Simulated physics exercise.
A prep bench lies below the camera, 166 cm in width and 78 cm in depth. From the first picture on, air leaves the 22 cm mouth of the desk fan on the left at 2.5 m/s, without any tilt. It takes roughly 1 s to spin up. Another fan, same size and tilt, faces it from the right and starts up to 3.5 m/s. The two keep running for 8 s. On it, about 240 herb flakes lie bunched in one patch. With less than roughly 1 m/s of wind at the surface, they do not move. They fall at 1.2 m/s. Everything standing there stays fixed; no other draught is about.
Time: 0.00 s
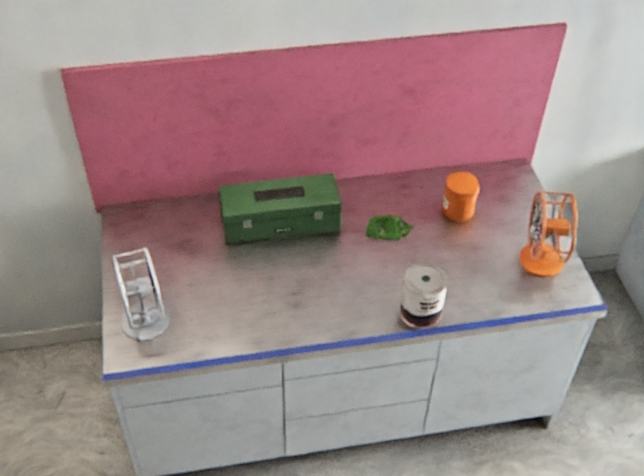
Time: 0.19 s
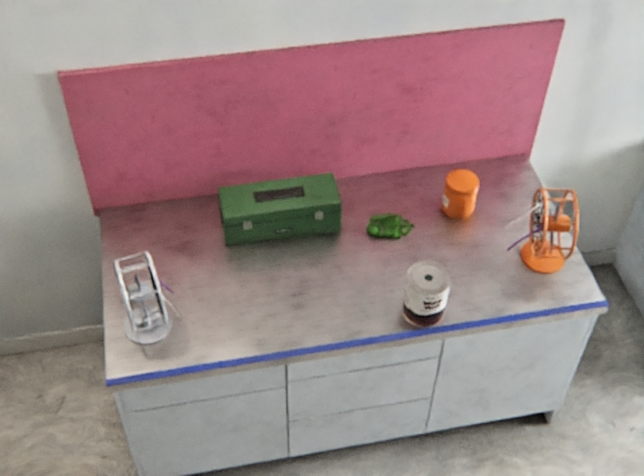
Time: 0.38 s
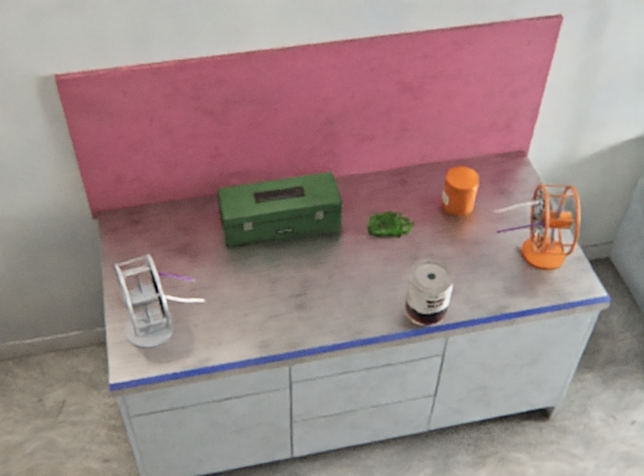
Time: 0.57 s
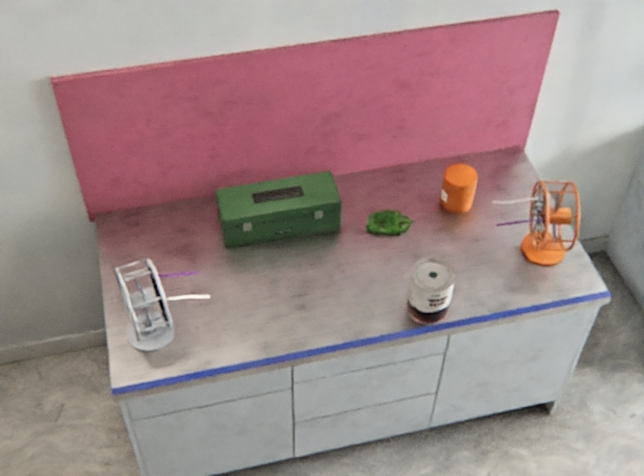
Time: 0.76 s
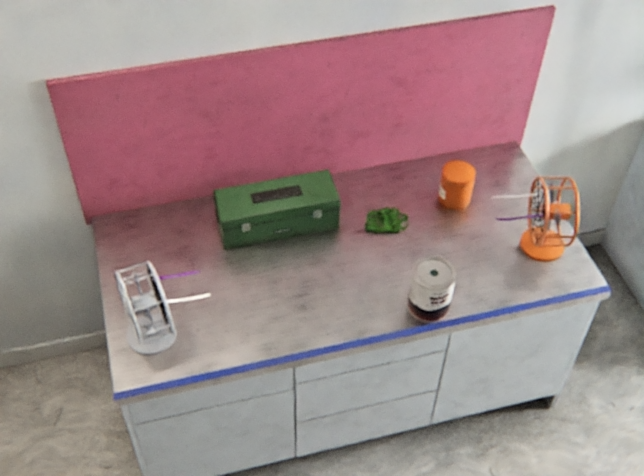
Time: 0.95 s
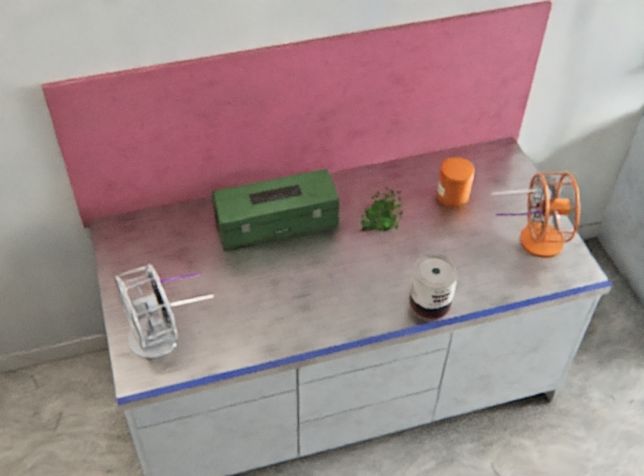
Ribbons on two facing fans stream inward, then green flakes between them begin to scatter.
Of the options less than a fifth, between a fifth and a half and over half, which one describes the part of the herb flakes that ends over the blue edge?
The part of the herb flakes that ends over the blue edge is less than a fifth.
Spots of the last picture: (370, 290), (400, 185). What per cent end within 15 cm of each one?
0 %, 40 %.
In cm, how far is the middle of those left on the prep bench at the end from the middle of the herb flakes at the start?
Roughly 35 centimetres.
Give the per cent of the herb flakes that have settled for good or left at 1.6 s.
I would put it at around 5 %.
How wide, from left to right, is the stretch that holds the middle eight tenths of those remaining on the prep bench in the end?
30 cm, give or take.
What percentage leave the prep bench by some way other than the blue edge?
Estimated share: Around 1 %.
After 1.6 s, 100 % are still on the top, 0 % are over the blue edge; the middle of those left on the top is near (357, 167).
After 2.6 s, 99 % are still on the top, 0 % are over the blue edge; the middle of those left on the top is near (389, 161).
After 4.4 s, 98 % are still on the top, 0 % are over the blue edge; the middle of those left on the top is near (411, 157).
After 8.0 s, at the end, 0 % are over the blue edge; the middle of those left on the top is near (421, 154).
